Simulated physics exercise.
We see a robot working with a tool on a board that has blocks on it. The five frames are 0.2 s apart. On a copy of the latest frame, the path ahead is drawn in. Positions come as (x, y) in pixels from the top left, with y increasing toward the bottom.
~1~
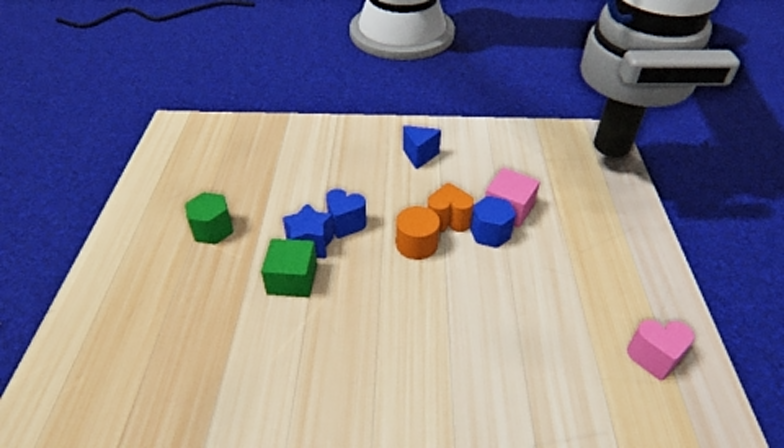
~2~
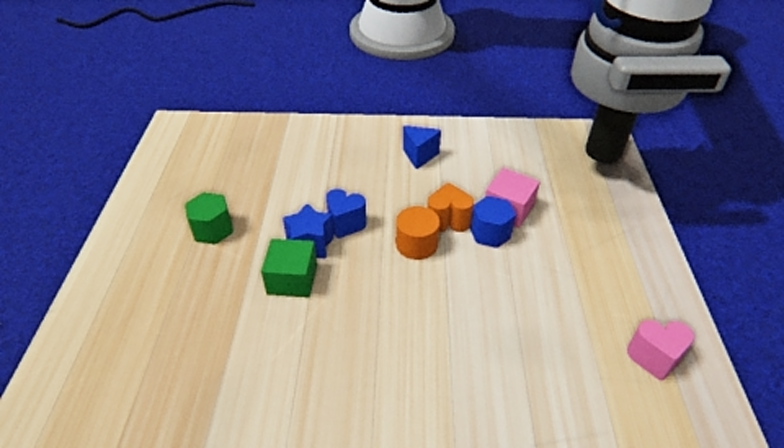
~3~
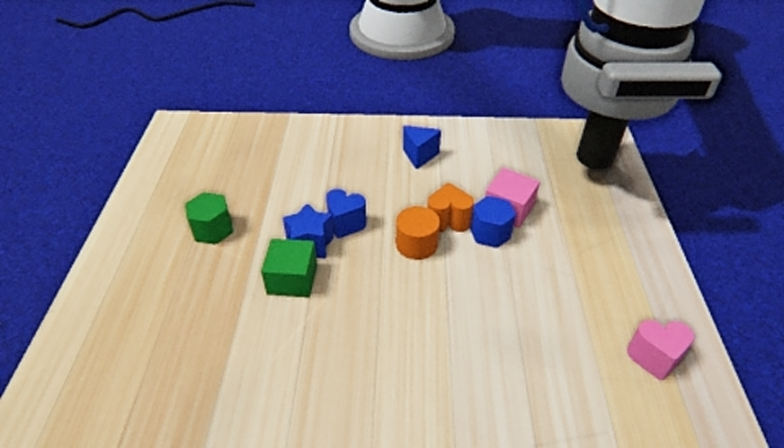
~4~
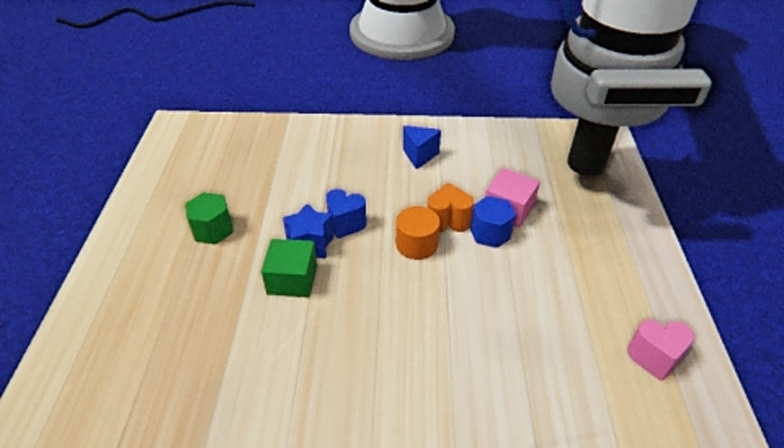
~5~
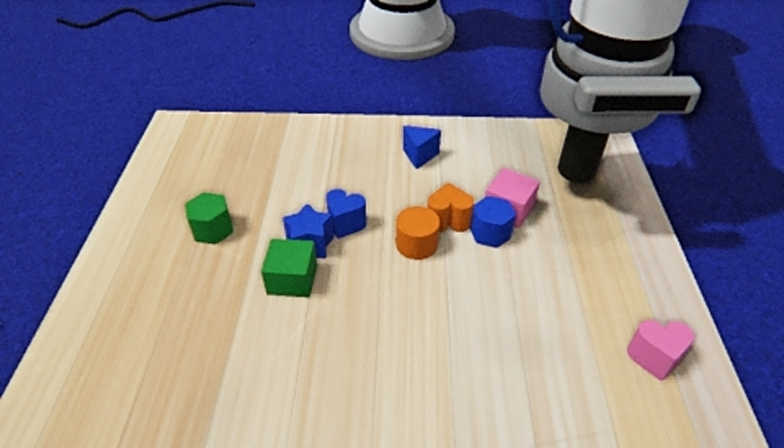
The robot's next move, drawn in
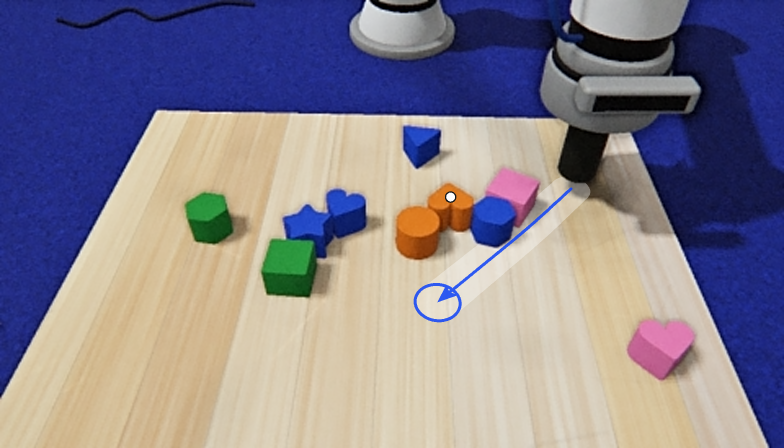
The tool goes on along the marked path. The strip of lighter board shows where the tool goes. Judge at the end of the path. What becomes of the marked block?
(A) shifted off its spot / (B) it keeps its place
A
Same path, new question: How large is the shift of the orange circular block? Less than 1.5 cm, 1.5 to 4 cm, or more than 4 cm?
The orange circular block ends up a moderate distance away, 1.5 to 4 cm.
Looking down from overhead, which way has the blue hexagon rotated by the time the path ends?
From above, the blue hexagon will be seen to turn clockwise.
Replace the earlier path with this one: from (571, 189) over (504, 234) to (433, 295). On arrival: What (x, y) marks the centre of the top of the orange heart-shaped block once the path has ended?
The answer is (413, 189).
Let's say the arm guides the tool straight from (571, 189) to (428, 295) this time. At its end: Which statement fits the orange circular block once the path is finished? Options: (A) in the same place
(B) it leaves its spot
I'll go with B - it leaves its spot.
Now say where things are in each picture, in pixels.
Tool's lower end (611, 148); orange circular block (418, 220); orange heart-shaped block (451, 197); blue hexagon (495, 209); pink four-sided block (513, 185), in the first frame.
Tool (603, 153); blocks still, in the second frame.
Tool (594, 159); blocks still, in the third frame.
Tool (585, 166); blocks still, in the fourth frame.
Tool (576, 172); orange circular block (418, 220); orange heart-shaped block (451, 197); blue hexagon (495, 209); pink four-sided block (513, 185), in the fifth frame.
Drawn move, straight from (571, 189) to (438, 302); the dot is on the orange heart-shaped block.
What follows on the original path. One third of the way, tool (537, 207); orange heart-shaped block (440, 197), turned 35° clockwise; blue hexagon (472, 223), turned 40° anticlockwise; pink four-sided block (489, 193), turned 30° clockwise.
Two thirds of the way, tool (491, 244); orange circular block (408, 220); orange heart-shaped block (427, 192), turned 40° clockwise; blue hexagon (449, 233), turned 55° anticlockwise; pink four-sided block (473, 201), turned 95° clockwise.
At the end, tool (439, 286); orange circular block (399, 215); orange heart-shaped block (427, 192), turned 40° clockwise; blue hexagon (420, 244), turned 30° clockwise; pink four-sided block (473, 201), turned 95° clockwise.
